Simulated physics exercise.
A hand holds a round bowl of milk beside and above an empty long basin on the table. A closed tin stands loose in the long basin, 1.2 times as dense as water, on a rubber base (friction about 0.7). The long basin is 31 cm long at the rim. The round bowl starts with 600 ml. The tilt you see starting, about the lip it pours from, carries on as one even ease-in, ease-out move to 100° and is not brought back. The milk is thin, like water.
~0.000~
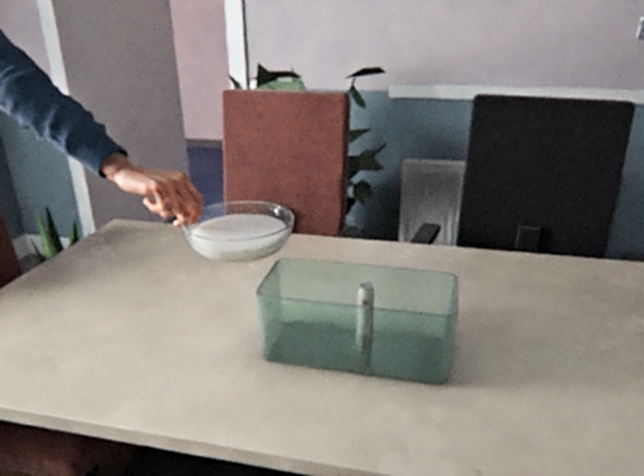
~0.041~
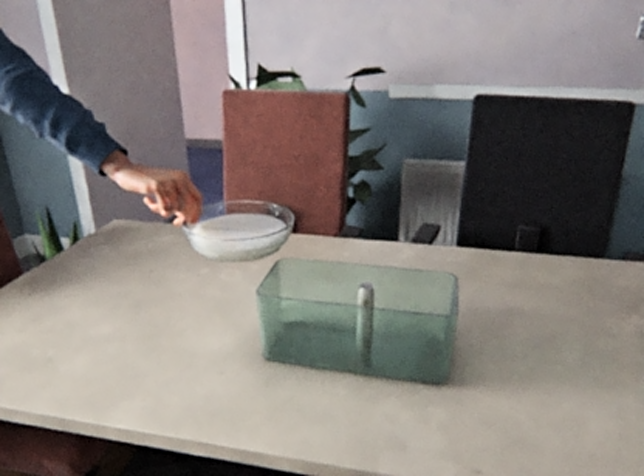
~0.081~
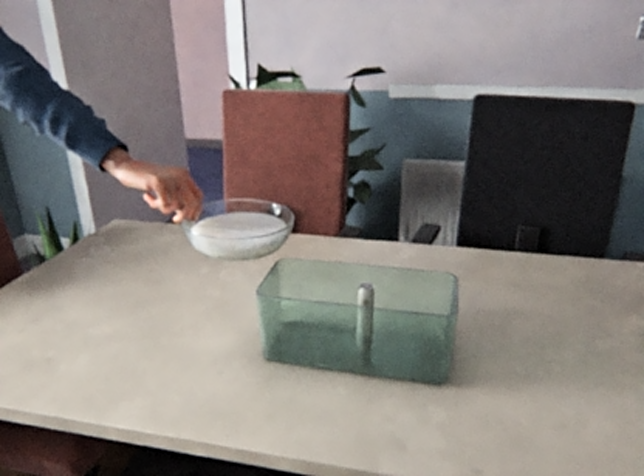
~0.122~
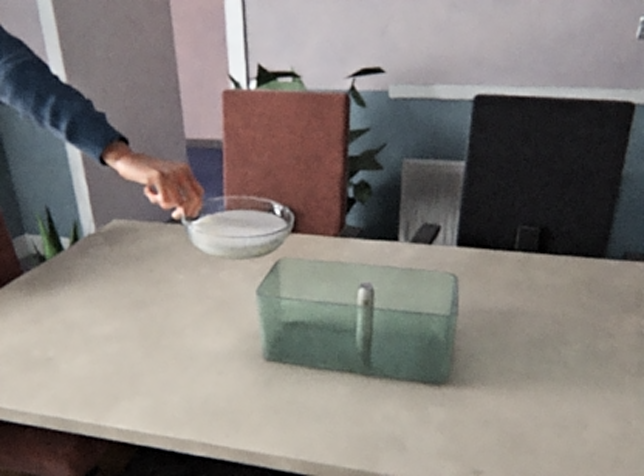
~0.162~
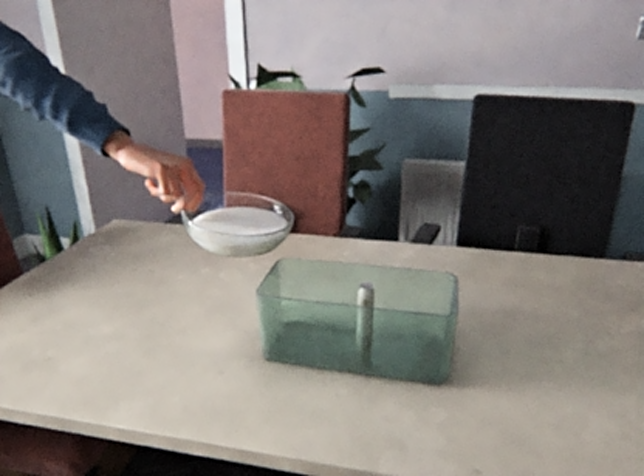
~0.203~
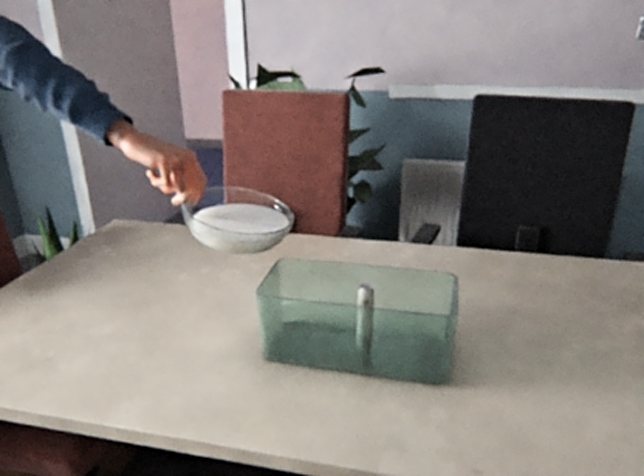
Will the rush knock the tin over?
The tin goes over.
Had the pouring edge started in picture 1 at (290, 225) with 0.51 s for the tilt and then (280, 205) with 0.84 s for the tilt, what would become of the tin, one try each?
First it topples; then it topples.
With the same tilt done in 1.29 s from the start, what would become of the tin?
Then it keeps standing.
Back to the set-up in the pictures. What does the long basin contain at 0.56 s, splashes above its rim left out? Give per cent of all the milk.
Some 10 per cent.
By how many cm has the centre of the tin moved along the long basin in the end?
About 7.5 cm.
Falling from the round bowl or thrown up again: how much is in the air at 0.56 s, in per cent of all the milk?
Near 54 in a hundred.
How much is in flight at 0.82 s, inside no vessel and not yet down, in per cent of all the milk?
Near 6 in a hundred.
By 0.56 s the tilt is 70° and 36 per cent is still to pour; the tin stands where it began.
By 0.82 s the tilt is 98° and 0 per cent is still to pour; the tin leans 17°.
By 1.09 s the tilt is 100° and 0 per cent is still to pour; the tin lies on its side.
By 1.39 s the tilt is 100° and 0 per cent is still to pour; the tin lies on its side.
At rest the tin lies on its side.
